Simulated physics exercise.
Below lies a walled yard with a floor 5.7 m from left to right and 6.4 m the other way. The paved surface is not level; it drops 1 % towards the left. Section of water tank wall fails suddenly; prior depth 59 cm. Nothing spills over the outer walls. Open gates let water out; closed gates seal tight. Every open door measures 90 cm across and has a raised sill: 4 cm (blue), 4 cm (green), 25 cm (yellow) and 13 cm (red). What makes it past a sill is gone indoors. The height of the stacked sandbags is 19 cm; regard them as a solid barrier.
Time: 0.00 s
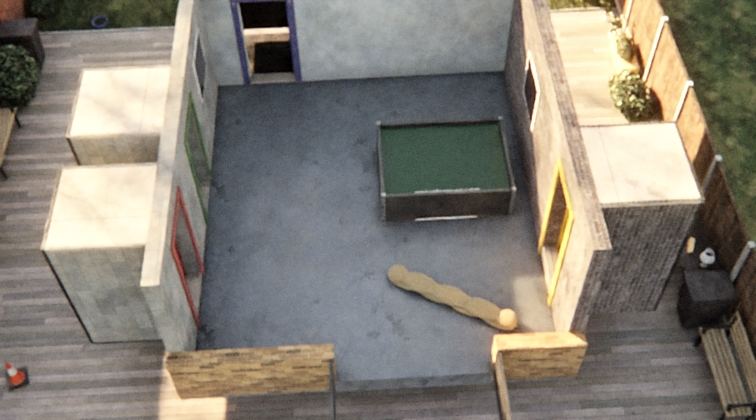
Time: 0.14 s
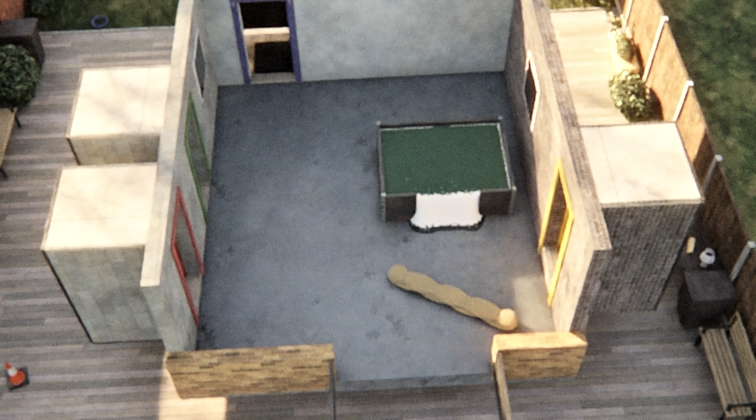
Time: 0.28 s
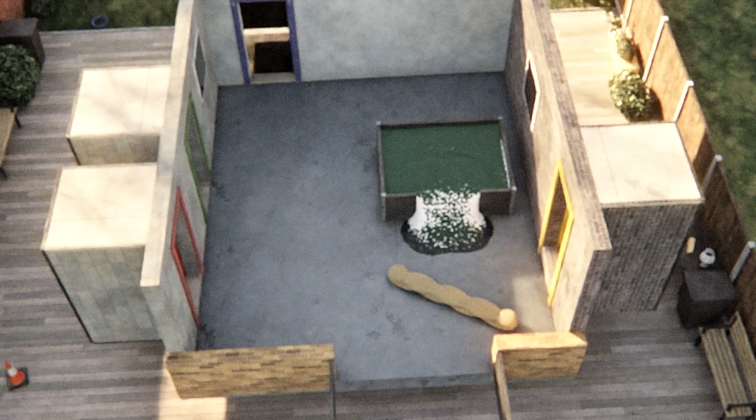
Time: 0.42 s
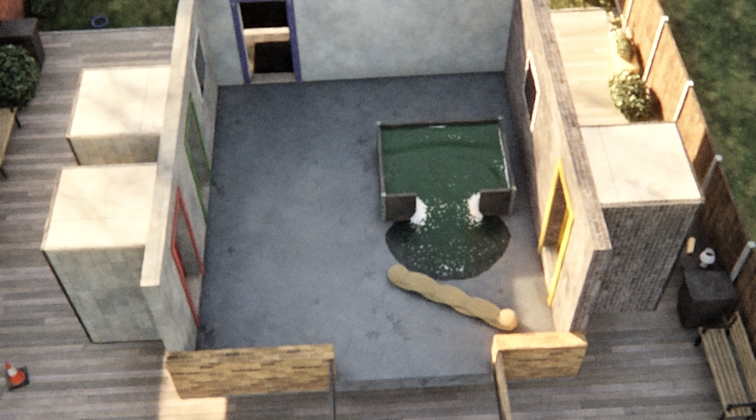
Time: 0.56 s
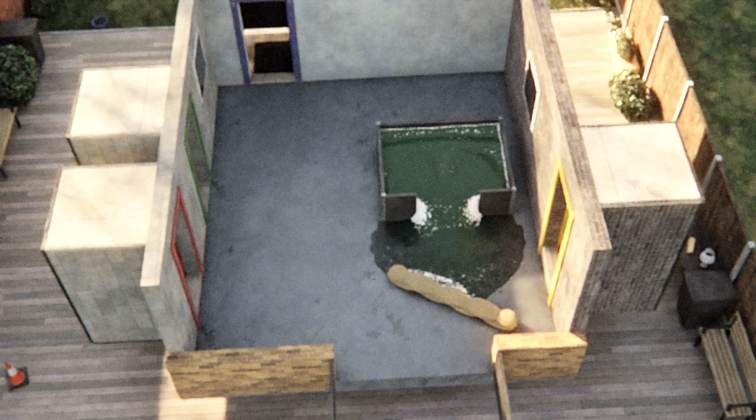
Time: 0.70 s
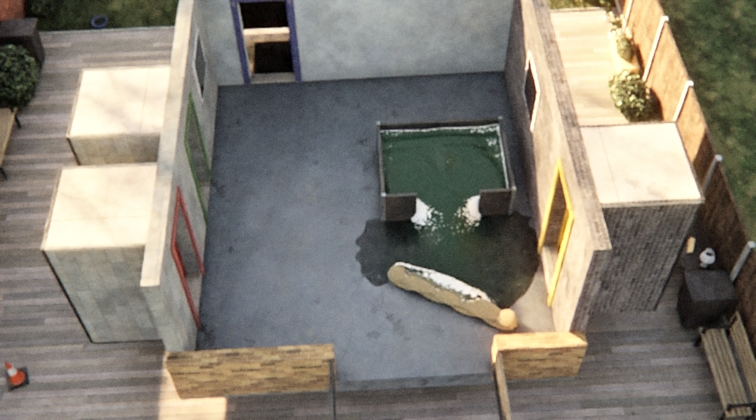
The clip shows a walled yard with a tank of green water whose front wall gives way, releasing a foaming gush that spreads across the grey floor, reaches the stacked sandbags and widens on both sides.
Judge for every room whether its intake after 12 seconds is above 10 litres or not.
Result: The blue door will most likely bust the limit. The green door will most likely bust the limit. The yellow door will most likely respect the limit. The red door will most likely respect the limit.
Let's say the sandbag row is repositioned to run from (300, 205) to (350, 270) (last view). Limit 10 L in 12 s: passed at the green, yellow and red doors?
Then, at the green door it's not exceeded, at the yellow door it's not exceeded, at the red door it's not exceeded.
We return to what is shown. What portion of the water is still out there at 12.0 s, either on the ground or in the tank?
Near 84 in a hundred is still there.
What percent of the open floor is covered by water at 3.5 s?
Some 50 per cent of the floor is wet.
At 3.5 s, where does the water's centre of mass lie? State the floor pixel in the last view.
Centre: Approx. (439, 243) px.
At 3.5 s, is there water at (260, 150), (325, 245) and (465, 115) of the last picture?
Status of the three spots: Free of it, inundated, free of it.
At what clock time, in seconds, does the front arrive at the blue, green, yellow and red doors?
Blue: 8.0 s; green: 4.0 s; yellow: 0.8 s; red: 2.6 s.
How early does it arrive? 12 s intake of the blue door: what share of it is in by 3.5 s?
Share: ~ 0 %.
After 1.4 s water covers 20 % of the floor and is deepest (39 cm) near (547, 315); blue door not reached, green door not reached, yellow door 9 cm at the sill, 0 L in, red door not reached.
After 2.2 s water covers 35 % of the floor and is deepest (38 cm) near (552, 345); blue door not reached, green door not reached, yellow door 21 cm at the sill, 1 L in, red door not reached.
After 3.5 s water covers 50 % of the floor and is deepest (24 cm) near (545, 305); blue door not reached, green door not reached, yellow door 18 cm at the sill, 2 L in, red door 7 cm at the sill, 0 L in.
After 7.0 s water covers 75 % of the floor and is deepest (14 cm) near (419, 275); blue door not reached, green door 6 cm at the sill, 5 L in, yellow door 12 cm at the sill, 2 L in, red door 10 cm at the sill, 3 L in.
After 12.0 s water covers 90 % of the floor and is deepest (10 cm) near (215, 135); blue door 8 cm at the sill, 39 L in, green door 6 cm at the sill, 24 L in, yellow door 6 cm at the sill, 2 L in, red door 7 cm at the sill, 3 L in.
